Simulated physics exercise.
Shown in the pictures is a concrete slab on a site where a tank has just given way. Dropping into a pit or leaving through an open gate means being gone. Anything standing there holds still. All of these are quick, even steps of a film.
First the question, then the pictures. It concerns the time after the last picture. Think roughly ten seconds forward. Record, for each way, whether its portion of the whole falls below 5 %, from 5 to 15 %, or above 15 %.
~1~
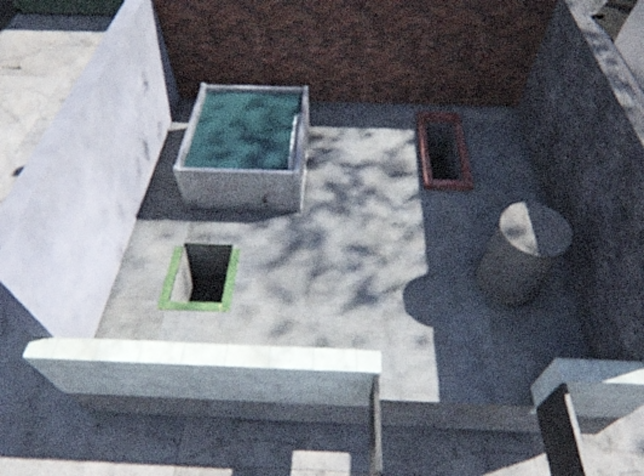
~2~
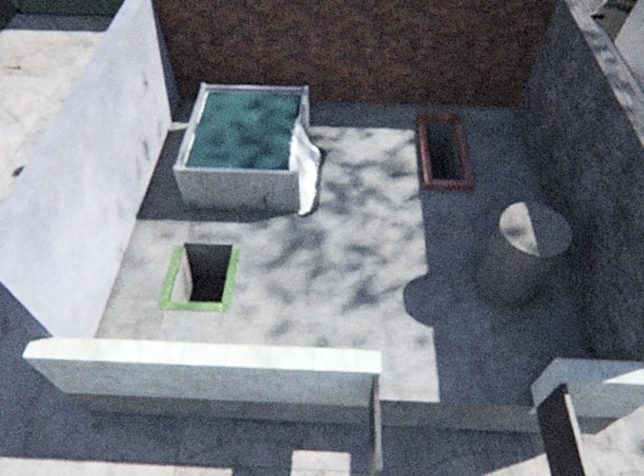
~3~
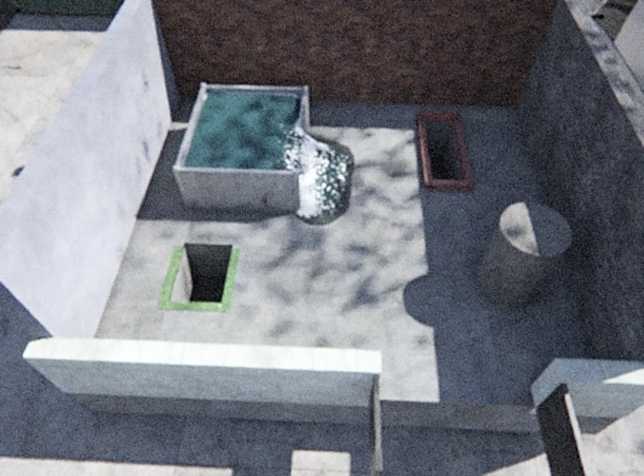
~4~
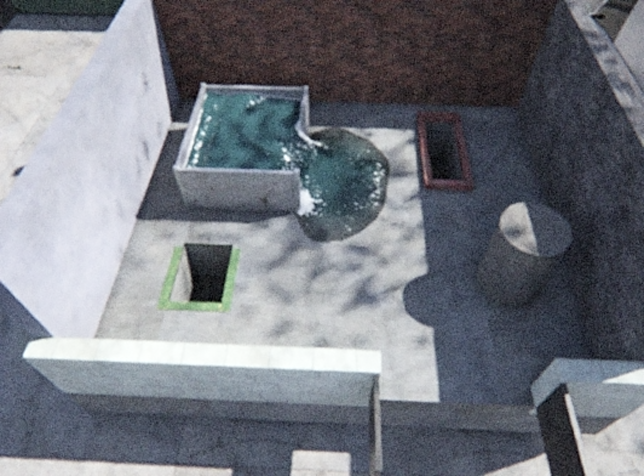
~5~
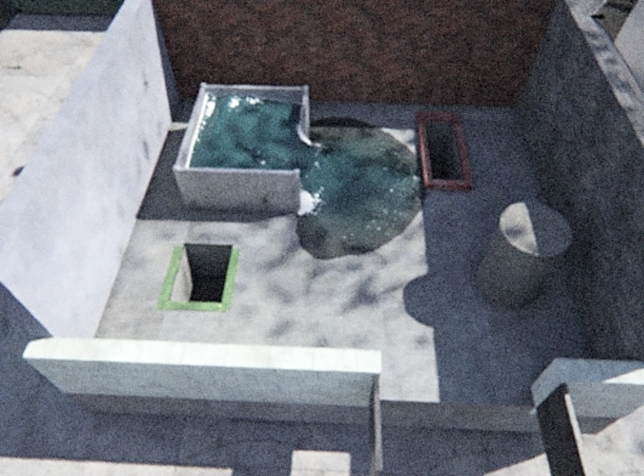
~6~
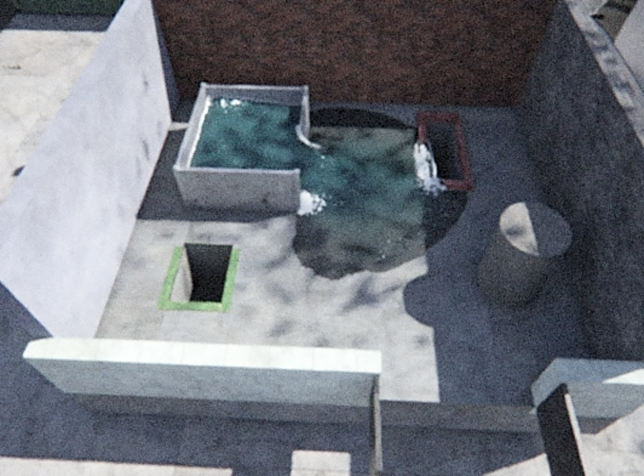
Recorded: The gate: Above 15 %; the red pit: Above 15 %; the green pit: Below 5 %.
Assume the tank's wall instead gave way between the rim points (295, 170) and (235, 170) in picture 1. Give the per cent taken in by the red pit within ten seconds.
Red: 0 %.
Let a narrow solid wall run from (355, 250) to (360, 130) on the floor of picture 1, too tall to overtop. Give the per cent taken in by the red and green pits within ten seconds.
Per cent: Red 2, green 20.
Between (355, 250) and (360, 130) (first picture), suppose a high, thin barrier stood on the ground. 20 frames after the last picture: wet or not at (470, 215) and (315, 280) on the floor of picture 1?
Result, in the order given: Unsoaked / swamped.
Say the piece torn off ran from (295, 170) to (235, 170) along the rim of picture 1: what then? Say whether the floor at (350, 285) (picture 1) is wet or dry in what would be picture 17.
My call: Swamped.
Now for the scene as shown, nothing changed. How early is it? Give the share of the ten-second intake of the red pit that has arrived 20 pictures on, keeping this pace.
Roughly 90 per cent.
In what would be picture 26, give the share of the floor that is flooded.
That should be about 55 %.
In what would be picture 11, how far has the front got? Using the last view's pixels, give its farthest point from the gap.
The front should reach about (554, 259).
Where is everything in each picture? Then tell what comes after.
The first picture shows the water tank at (247, 130) is whole and still.
In the second picture, water pours out at (300, 168) and has run to (315, 148).
In the third picture, the front is at (344, 149), out from the gap at (300, 168).
In the fourth picture, the front is at (384, 166), out from the gap at (300, 170).
In the fifth picture, water pours out at (300, 170) and has run to (422, 169).
In the sixth picture, the front is at (461, 201), out from the gap at (300, 169).
A moment on, water covers 40 % of the floor; the gate 0 %, the red pit 7 %, the green pit 0 %.
Next, water covers 50 % of the floor; the gate 0 %, the red pit 14 %, the green pit 0 %.
Then, water covers 55 % of the floor; the gate 7 %, the red pit 18 %, the green pit 0 %.
Later, water covers 70 % of the floor; the gate 16 %, the red pit 19 %, the green pit 0 %.
In the end, water covers 90 % of the floor; the gate 26 %, the red pit 19 %, the green pit 1 %.
